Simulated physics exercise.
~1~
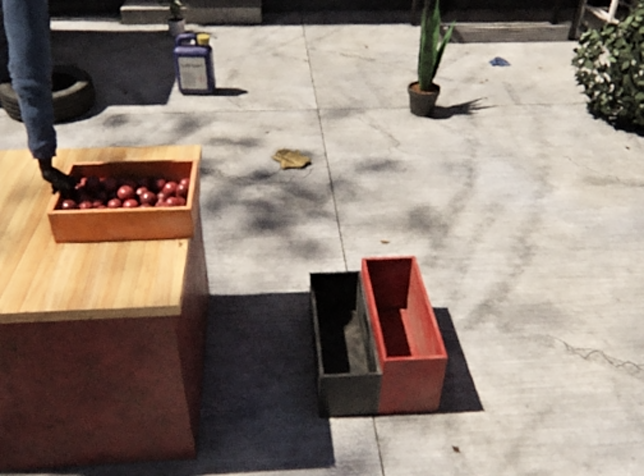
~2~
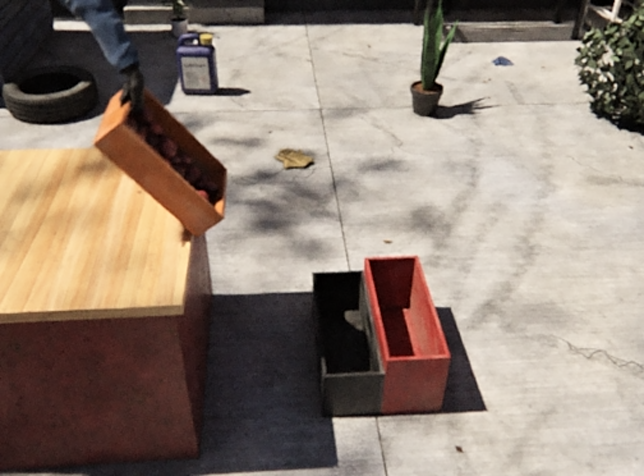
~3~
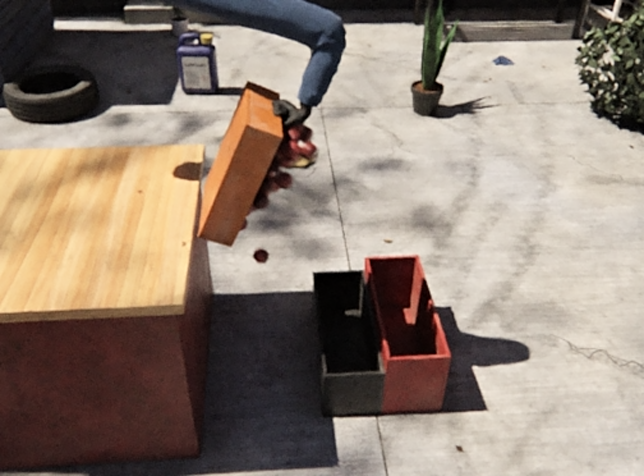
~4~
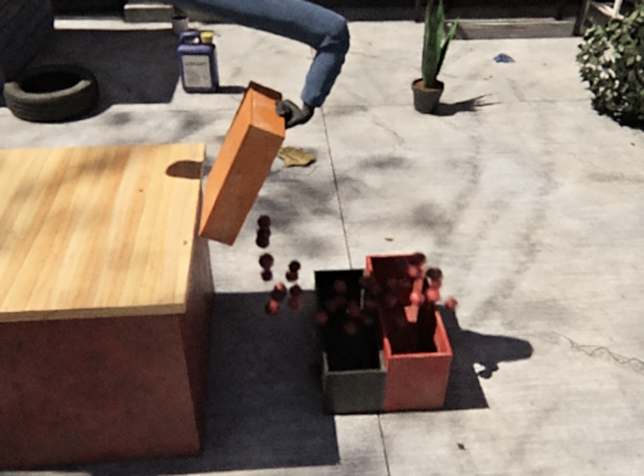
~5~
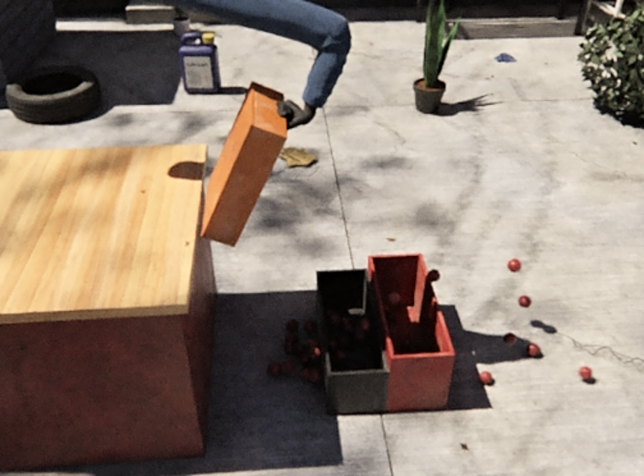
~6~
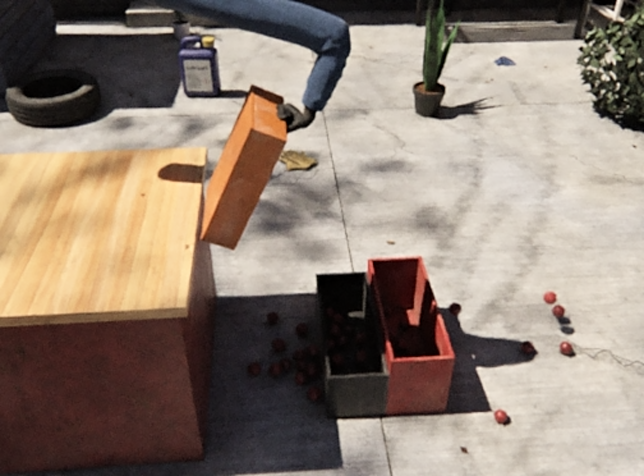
An orange crate full of red apples sits on a wooden-topped bench at the left of a sunlit concrete yard, seen from above, with a black tote and a red tub standing empty side by side on the ground to its right. A gloved hand on a blue-sleeved arm lifts and tips the crate rightward over the bench's end. The apples spill out in a loose stream and drop toward the containers. Some land inside both, while others fall short beside the black tote or bounce beyond the red tub. The crate stays tipped as scattered apples lie on both sides.
